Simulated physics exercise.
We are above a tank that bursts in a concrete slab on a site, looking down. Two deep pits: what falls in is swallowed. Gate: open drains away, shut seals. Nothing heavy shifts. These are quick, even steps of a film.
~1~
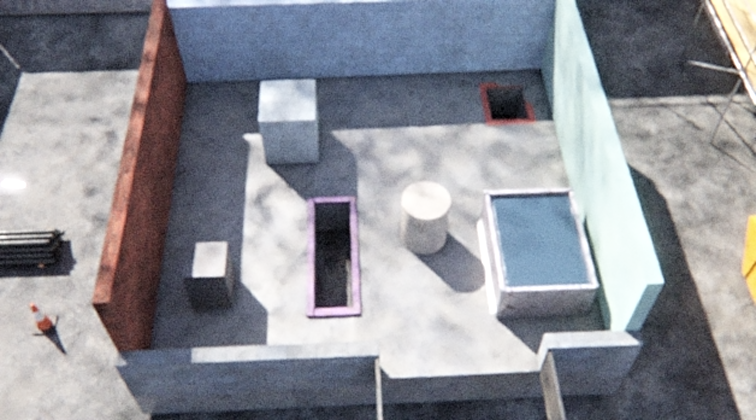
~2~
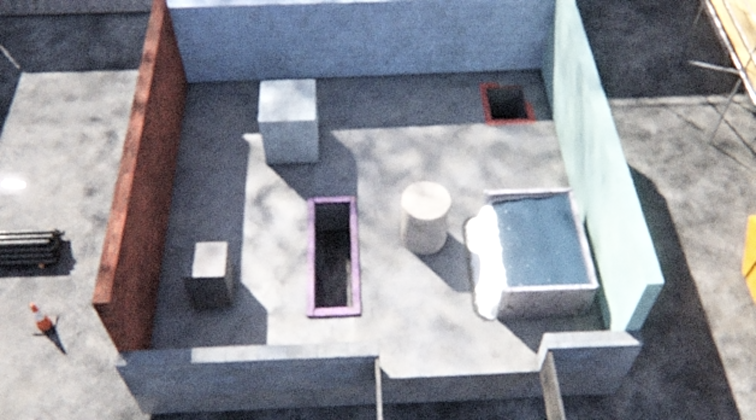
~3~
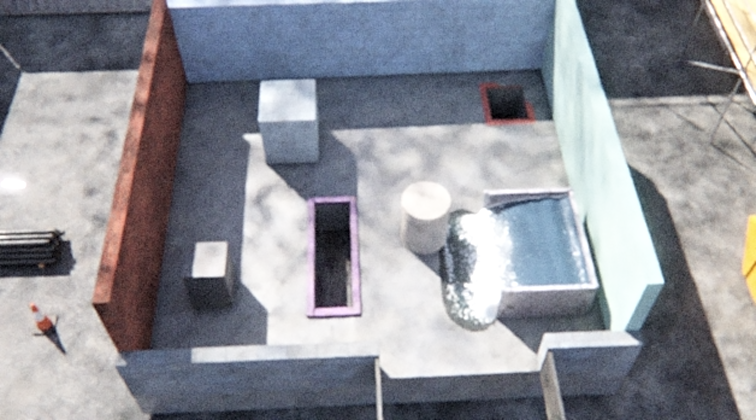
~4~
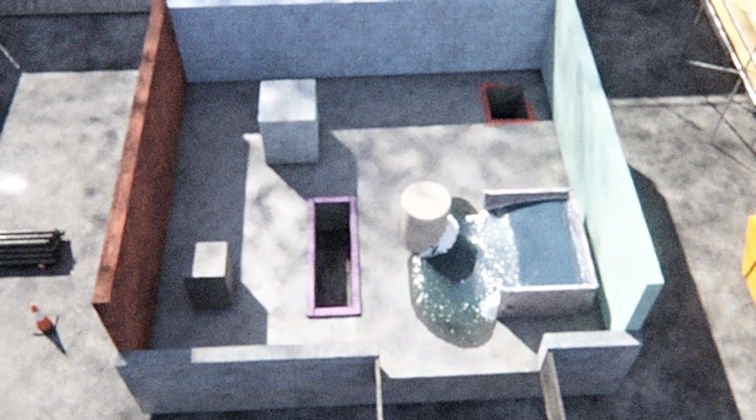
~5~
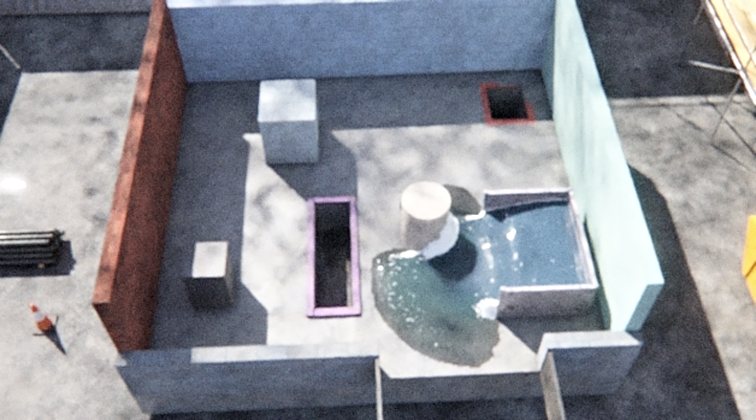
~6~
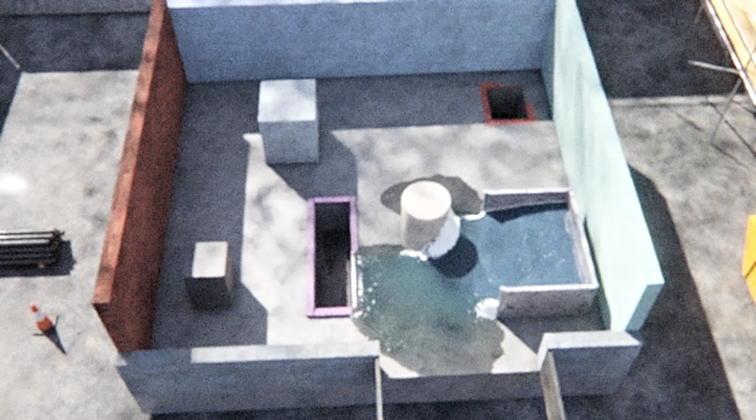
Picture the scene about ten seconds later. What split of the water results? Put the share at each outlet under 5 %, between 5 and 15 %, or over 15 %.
In order: The gate lands in the top band - past fifteen per cent; the purple pit lands in the top band - past fifteen per cent; the red pit lands in the bottom band - below five per cent.
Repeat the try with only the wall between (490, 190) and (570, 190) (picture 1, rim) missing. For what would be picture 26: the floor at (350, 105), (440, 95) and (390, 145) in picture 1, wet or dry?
First spot submerged, second spot submerged, third spot submerged.
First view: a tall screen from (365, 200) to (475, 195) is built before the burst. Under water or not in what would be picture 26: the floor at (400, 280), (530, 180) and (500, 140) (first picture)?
In order: Wet; wet; dry.
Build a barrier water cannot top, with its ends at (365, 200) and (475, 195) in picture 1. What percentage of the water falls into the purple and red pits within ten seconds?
In per cent: Purple 35, red 2.
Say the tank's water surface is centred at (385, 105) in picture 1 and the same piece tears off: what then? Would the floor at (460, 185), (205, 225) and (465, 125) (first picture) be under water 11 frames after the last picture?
Spot 1 unwetted, spot 2 wetted, spot 3 unwetted.
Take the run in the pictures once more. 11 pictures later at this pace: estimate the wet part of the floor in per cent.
That's roughly 45 per cent.
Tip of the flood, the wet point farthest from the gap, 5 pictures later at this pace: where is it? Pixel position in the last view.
Somewhere near (230, 350).
A moment on, water covers 25 % of the floor; the gate 2 %, the purple pit 10 %, the red pit 0 %.
Next, water covers 45 % of the floor; the gate 5 %, the purple pit 18 %, the red pit 0 %.
Then, water covers 55 % of the floor; the gate 10 %, the purple pit 23 %, the red pit 1 %.
Later, water covers 65 % of the floor; the gate 14 %, the purple pit 25 %, the red pit 1 %.
In the end, water covers 65 % of the floor; the gate 17 %, the purple pit 25 %, the red pit 2 %.
